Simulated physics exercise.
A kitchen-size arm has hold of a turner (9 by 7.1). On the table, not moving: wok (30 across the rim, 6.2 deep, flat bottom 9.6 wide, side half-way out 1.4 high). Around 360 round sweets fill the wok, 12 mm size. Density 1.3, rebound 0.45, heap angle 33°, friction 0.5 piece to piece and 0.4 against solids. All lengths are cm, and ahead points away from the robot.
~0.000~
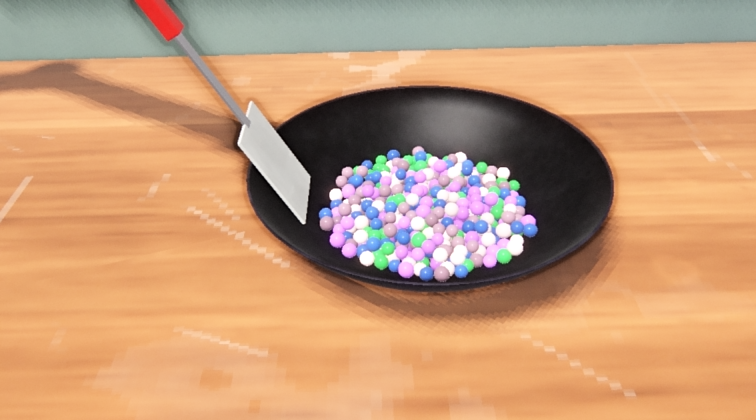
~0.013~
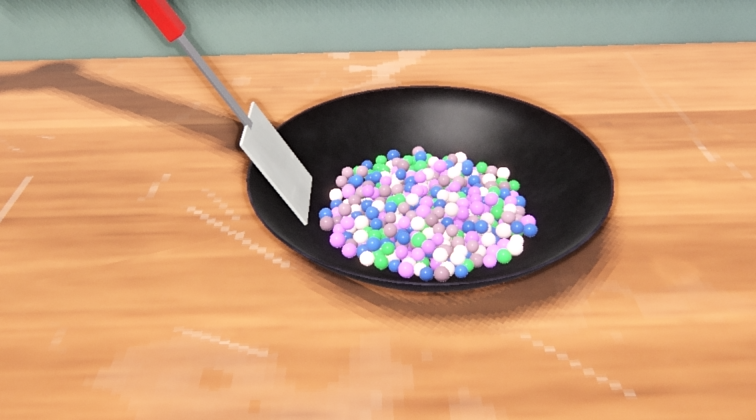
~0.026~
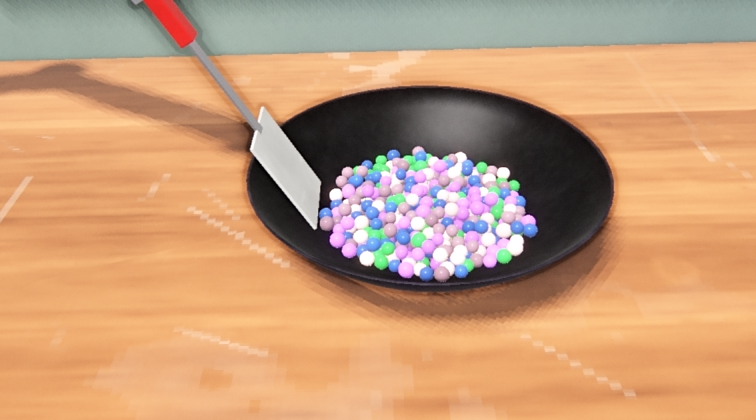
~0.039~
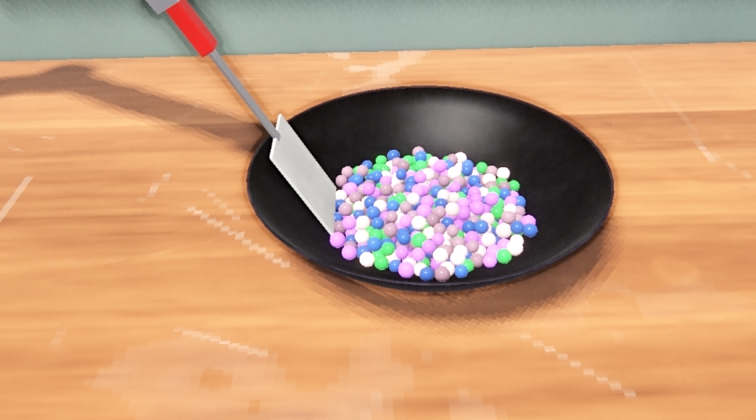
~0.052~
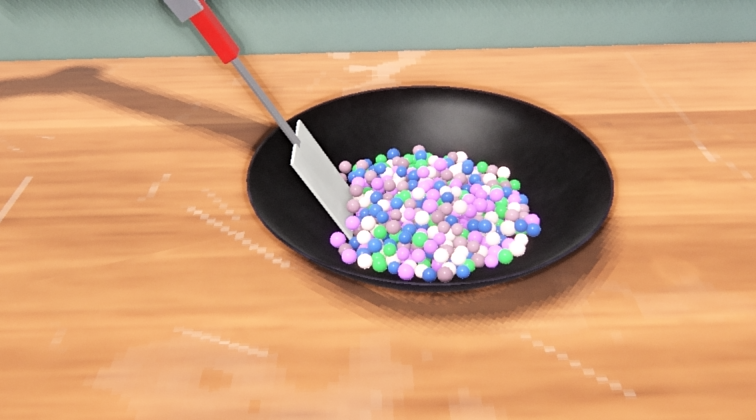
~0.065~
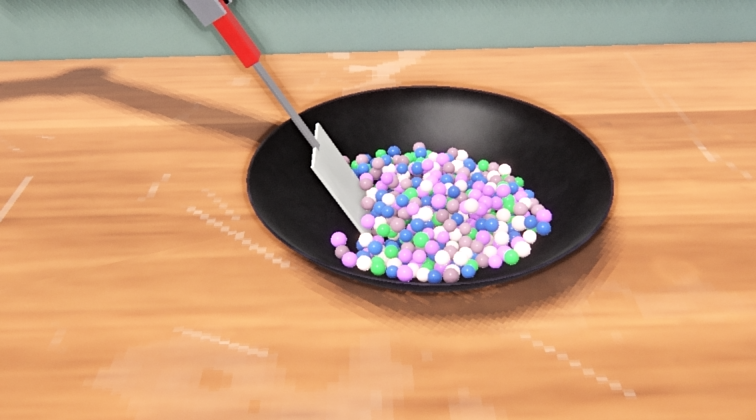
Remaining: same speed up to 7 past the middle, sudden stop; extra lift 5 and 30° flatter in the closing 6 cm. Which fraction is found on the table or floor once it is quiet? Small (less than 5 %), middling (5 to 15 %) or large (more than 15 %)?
On the table or floor the share is middling, 5 to 15 %.
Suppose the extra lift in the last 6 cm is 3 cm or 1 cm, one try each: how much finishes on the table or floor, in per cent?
Some 5 and 5 per cent.
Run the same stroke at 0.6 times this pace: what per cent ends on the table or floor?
Some 0 per cent.
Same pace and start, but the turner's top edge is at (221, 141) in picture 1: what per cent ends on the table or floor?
About 10 per cent.
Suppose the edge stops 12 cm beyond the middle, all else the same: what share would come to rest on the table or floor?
It would be near 30 per cent.
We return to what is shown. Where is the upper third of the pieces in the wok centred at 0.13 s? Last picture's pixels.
Around (473, 196).
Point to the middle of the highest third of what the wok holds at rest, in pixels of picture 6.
At about (523, 194).
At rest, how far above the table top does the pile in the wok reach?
About 6.0 cm.
After 0.10 s, sloping 61°, highest piece 7 above the table; 363 in the wok.
After 0.13 s, sloping 53°, highest piece 8 above the table; 363 in the wok.
After 0.34 s, sloping 31°, highest piece 11 above the table; 334 in the wok, 9 on the table or floor, 20 on the blade or in flight.
After 1.39 s, sloping 31°, highest piece 7 above the table; 334 in the wok, 29 on the table or floor.
At rest, 334 in the wok, 29 on the table or floor. That is 8 % on the table or floor.
